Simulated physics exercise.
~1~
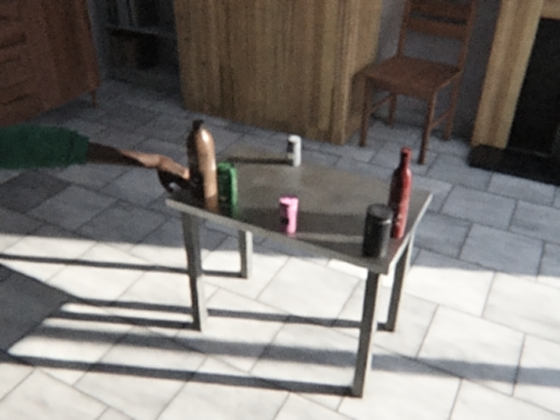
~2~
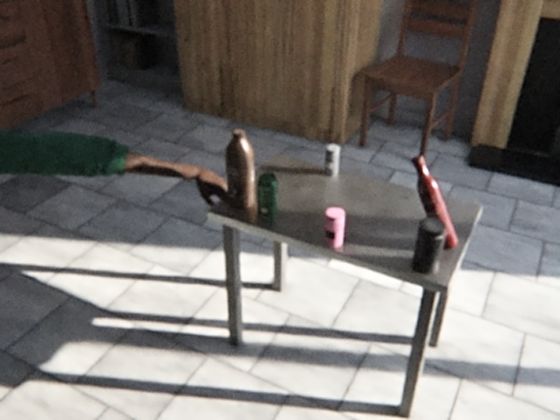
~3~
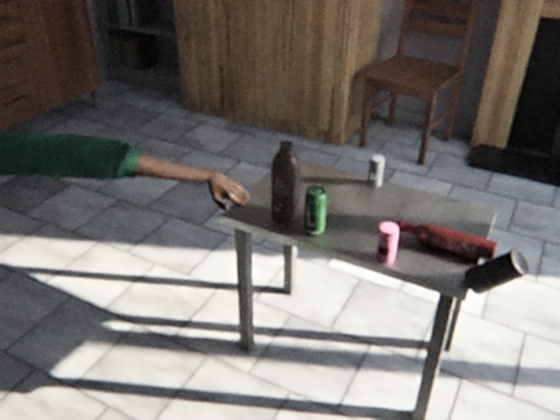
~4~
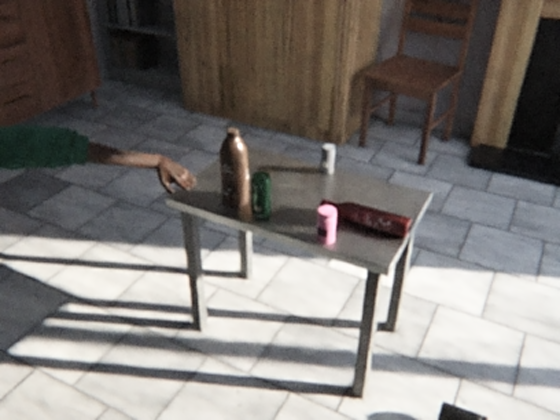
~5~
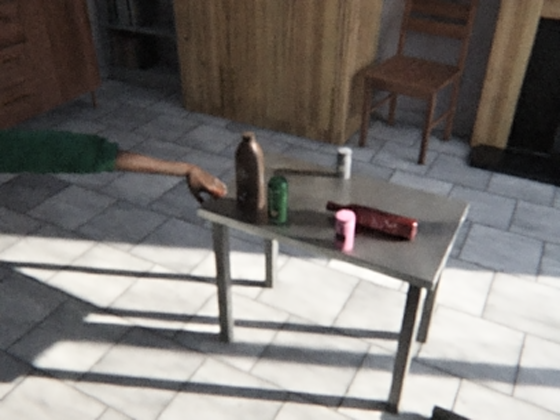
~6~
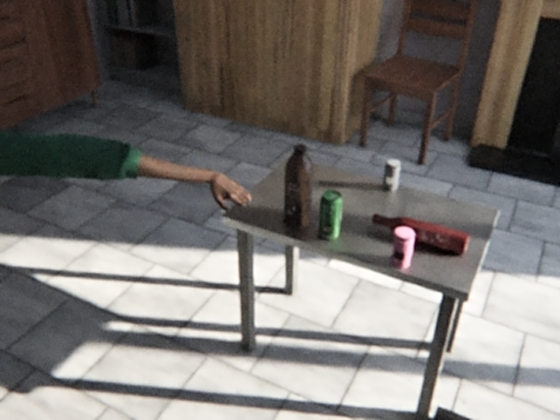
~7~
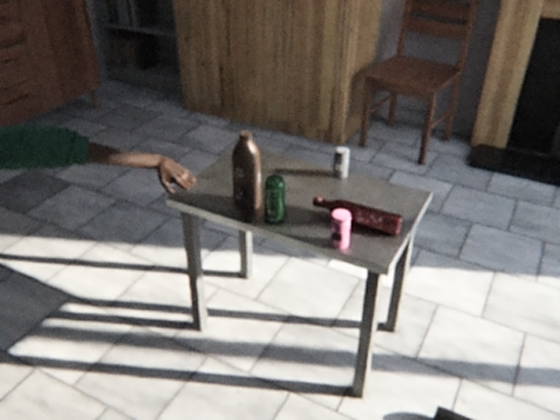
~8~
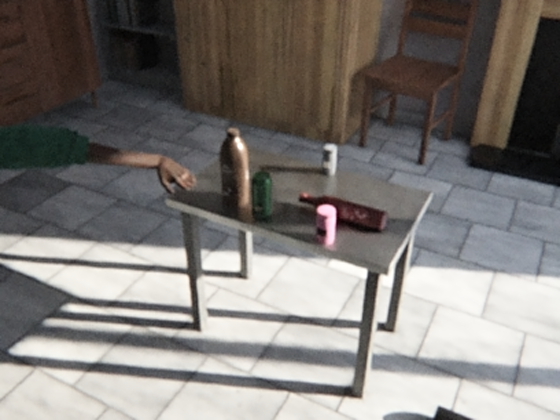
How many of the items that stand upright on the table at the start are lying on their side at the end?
Two of them end up on their side. The red bottle lies on the table and the black jar lies on the floor.
The clip shows a green-sleeved arm beside a small table of bottles, cans and shakers as the table slides right and back, repeatedly. The red bottle topples and the black jar falls to the floor, while the other items shift but finish upright on the table.
